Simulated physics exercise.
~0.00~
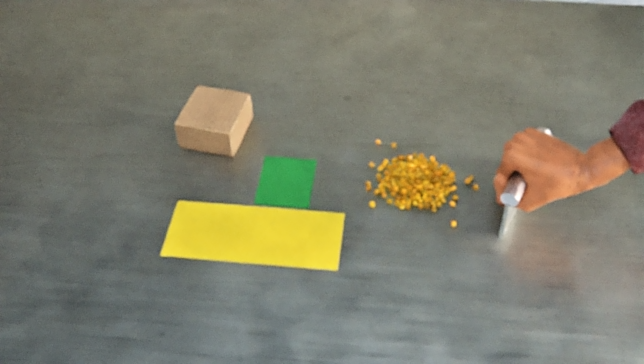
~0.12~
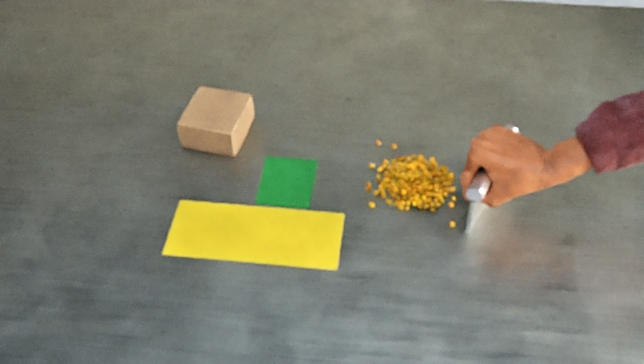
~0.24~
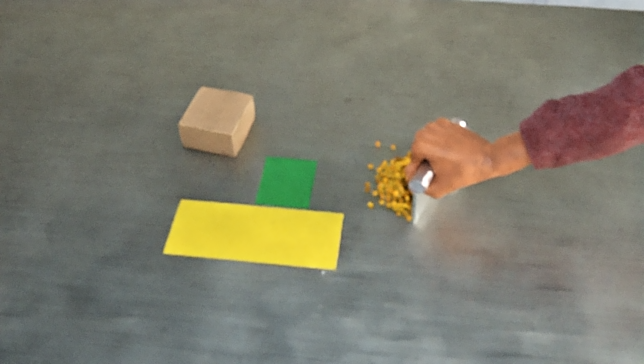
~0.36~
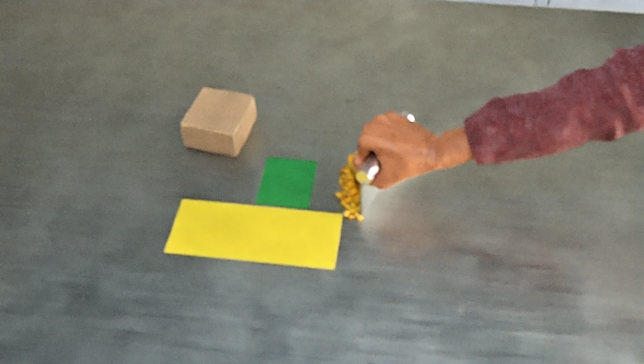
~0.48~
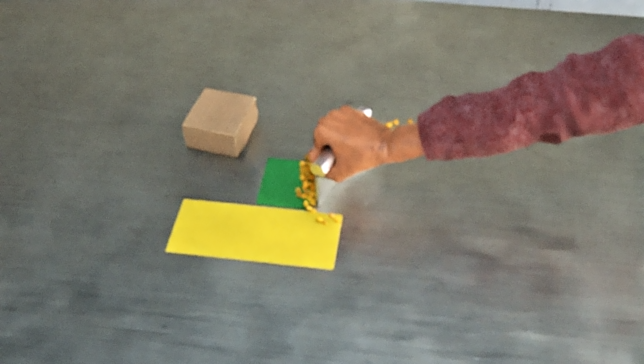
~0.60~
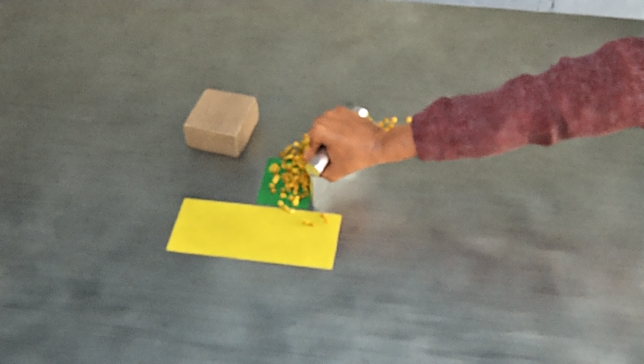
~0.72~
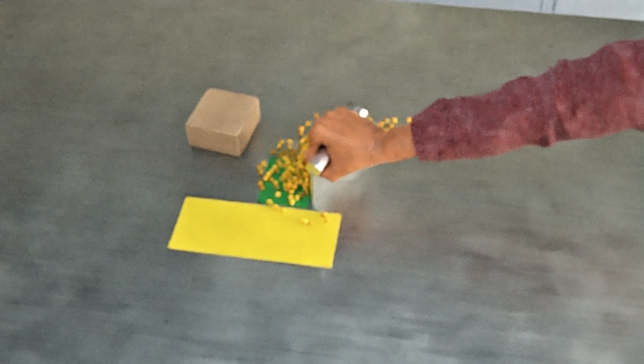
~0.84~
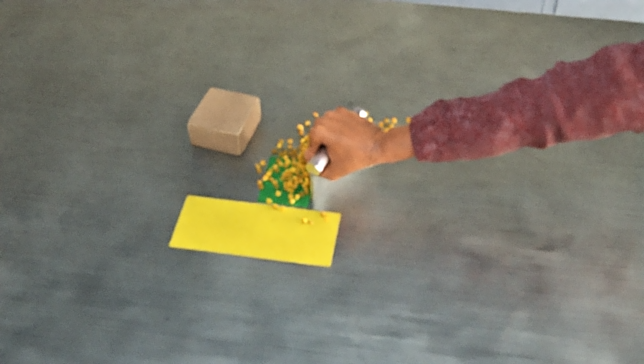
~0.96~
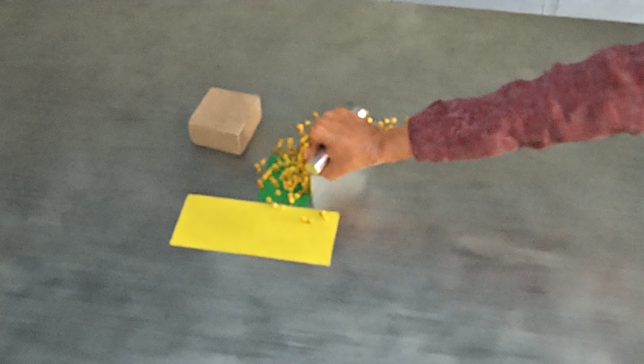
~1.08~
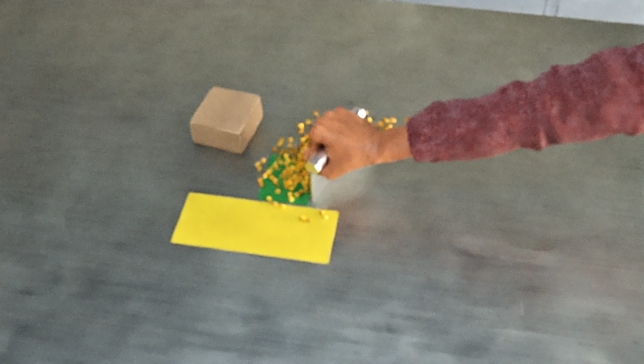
Hand with a scraper pushing a pile of maize kernels left, then holding still as they lie scattered over a green mat.
